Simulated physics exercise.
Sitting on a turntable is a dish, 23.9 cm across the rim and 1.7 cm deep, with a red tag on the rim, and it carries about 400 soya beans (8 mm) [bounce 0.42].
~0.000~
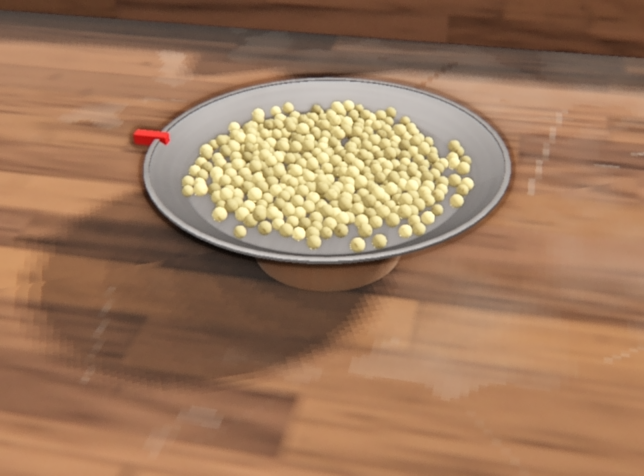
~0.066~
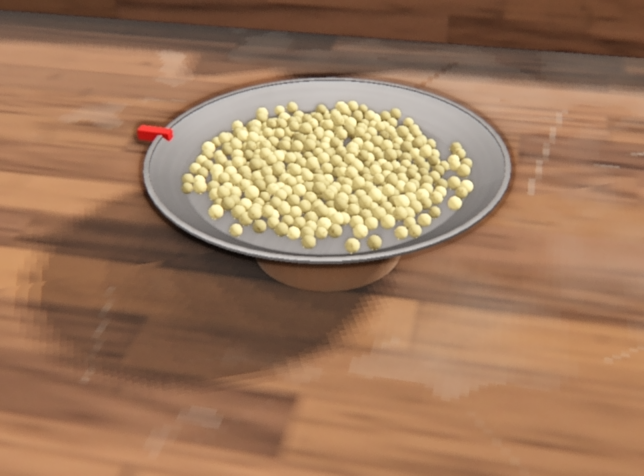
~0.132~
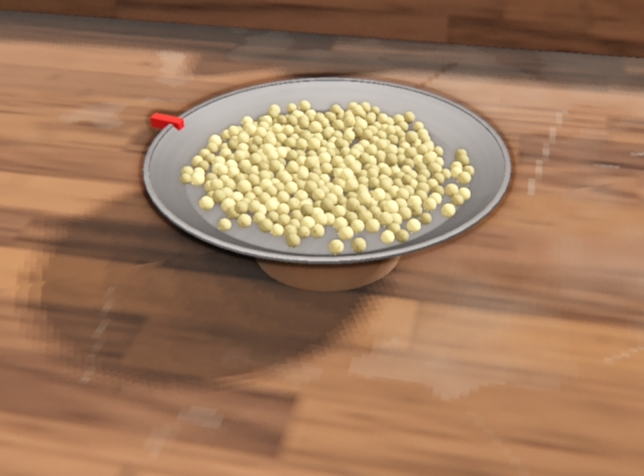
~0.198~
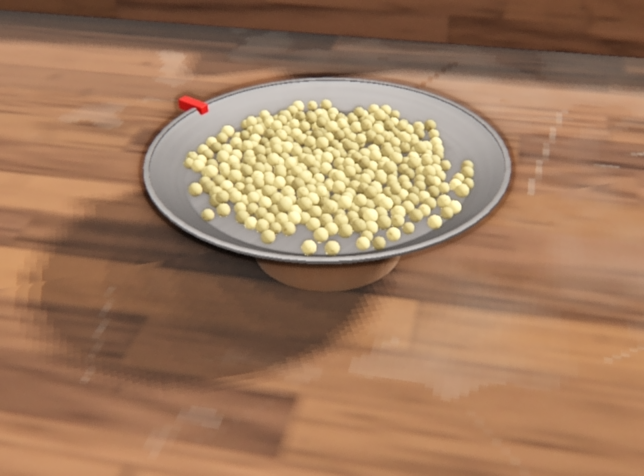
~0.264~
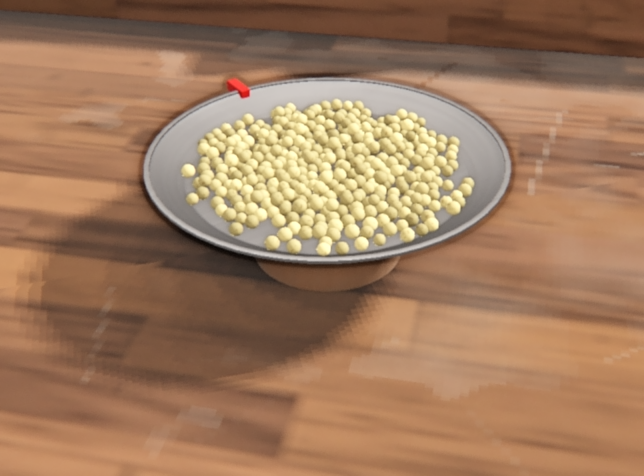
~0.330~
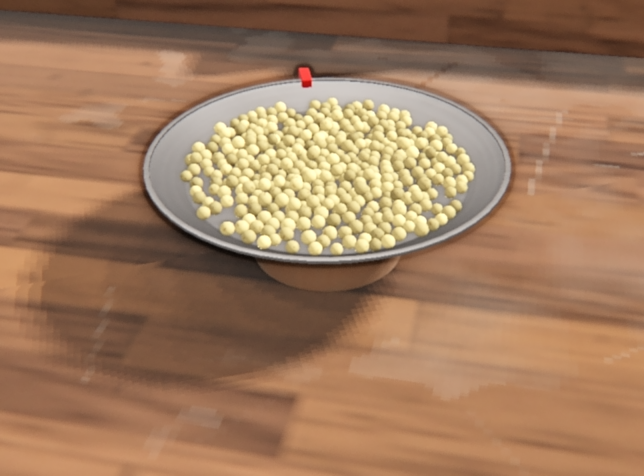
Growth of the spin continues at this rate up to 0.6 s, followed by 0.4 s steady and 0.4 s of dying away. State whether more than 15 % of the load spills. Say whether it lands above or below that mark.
The share lands above the mark.
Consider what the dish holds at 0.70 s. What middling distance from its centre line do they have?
Some 10.5 cm.
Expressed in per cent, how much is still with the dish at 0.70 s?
Load share: Close to 70 per cent.
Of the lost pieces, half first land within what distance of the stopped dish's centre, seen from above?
It works out to near 20 cm.
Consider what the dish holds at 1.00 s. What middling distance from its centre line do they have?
10.0 centimetres, about.
After 0.70 s, dish 70 %, in the air 25 %; middle of the pieces not yet landed near (323, 163).
After 1.00 s, fallen left of where it stops 20 %, fallen in front of where it stops 20 %, dish 20 %, fallen behind where it stops 20 %, fallen right of where it stops 15 %; middle of the pieces not yet landed near (320, 169).
After 1.28 s, fallen left of where it stops 20 %, fallen in front of where it stops 20 %, dish 15 %, fallen behind where it stops 20 %, fallen right of where it stops 20 %; middle of the pieces not yet landed near (318, 165).
Then, at 1.55 s, fallen left of where it stops 20 %, fallen in front of where it stops 20 %, dish 15 %, fallen behind where it stops 20 %, fallen right of where it stops 20 %; middle of the pieces not yet landed near (311, 168).
By 2.0 s all is still; fallen left of where it stops 20 %, fallen in front of where it stops 20 %, dish 15 %, fallen behind where it stops 20 %, fallen right of where it stops 20 %.
